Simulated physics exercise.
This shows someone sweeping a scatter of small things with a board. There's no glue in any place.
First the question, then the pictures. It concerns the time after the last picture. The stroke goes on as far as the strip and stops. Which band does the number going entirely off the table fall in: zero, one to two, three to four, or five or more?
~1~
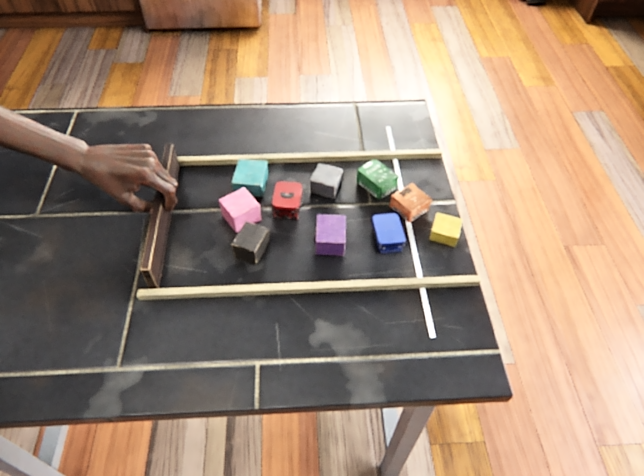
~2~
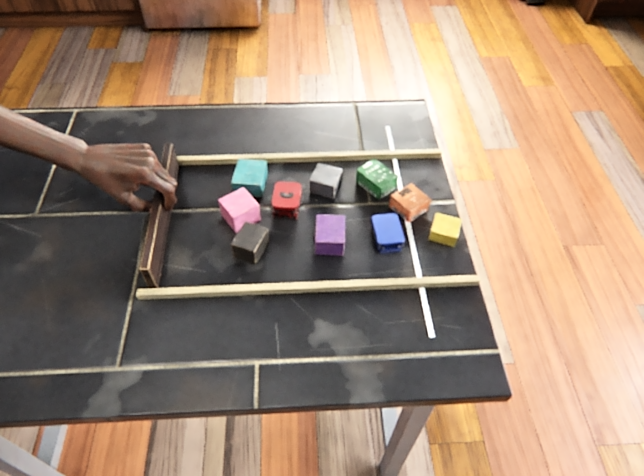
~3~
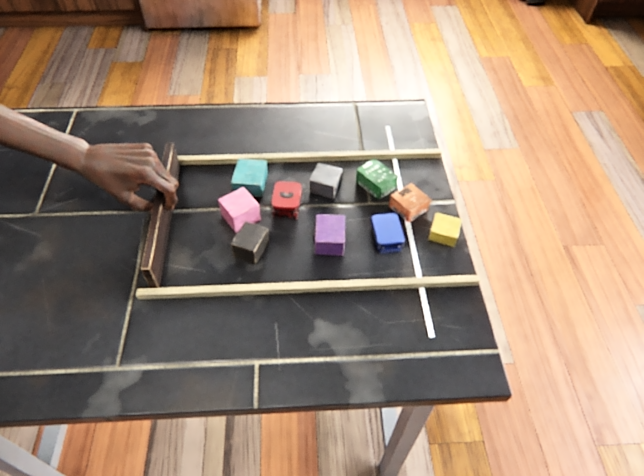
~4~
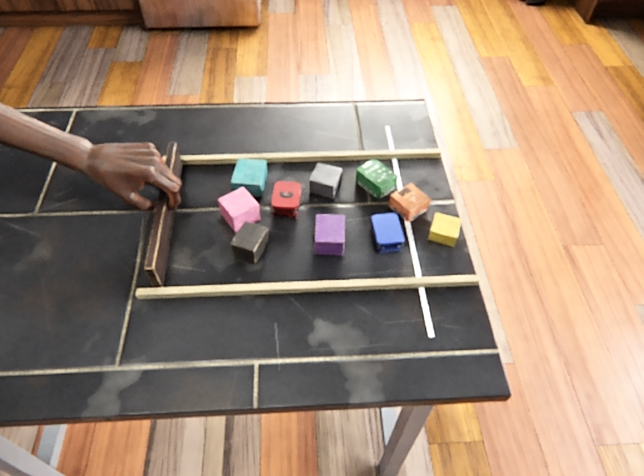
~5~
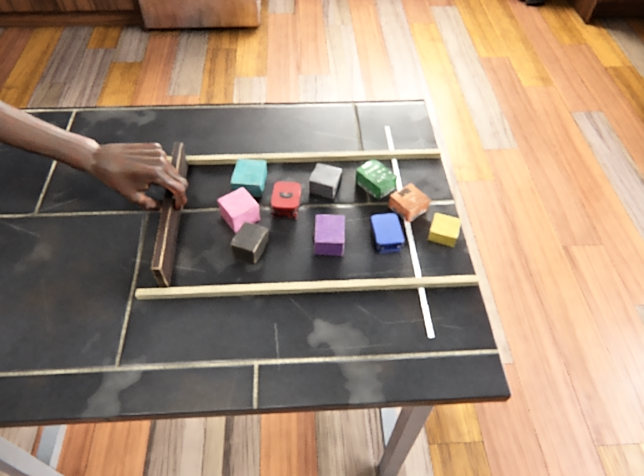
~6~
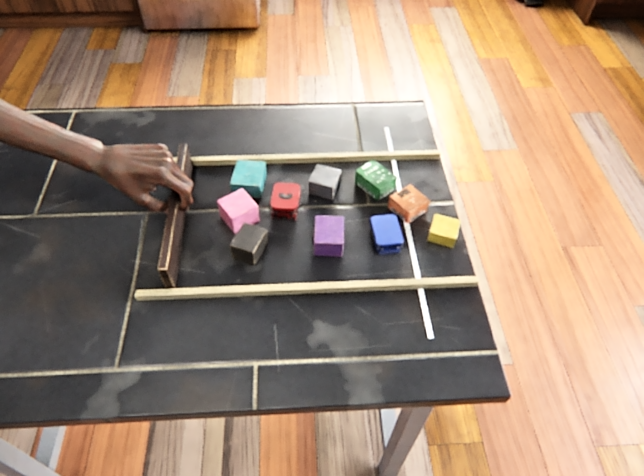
I expect the drop count to reach three but not five.
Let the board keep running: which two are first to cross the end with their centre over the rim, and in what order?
Yellow block, then green box.
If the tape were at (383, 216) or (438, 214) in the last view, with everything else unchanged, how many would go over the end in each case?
Down on the floor: 1 and 7.
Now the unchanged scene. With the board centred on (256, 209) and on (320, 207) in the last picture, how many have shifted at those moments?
Counts: 4 and 8.
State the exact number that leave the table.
It comes to 4.
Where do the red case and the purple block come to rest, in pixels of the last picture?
In the last view, the middles sit near (439, 195) and near (454, 236).
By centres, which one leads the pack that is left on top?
It's the grey block that is foremost.
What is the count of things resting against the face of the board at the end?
At rest, 3 are in contact.
Early on, none off yet; yellow block at rest near (444, 231); orange box at rest near (409, 204); blue case at rest near (386, 234).
A while later, none off yet; yellow block at rest near (444, 231); orange box at rest near (411, 205); blue case travelled about its own width near (409, 235).
Finally, the number that fall off is three or four; lost, green box, blue case, orange box and yellow block.
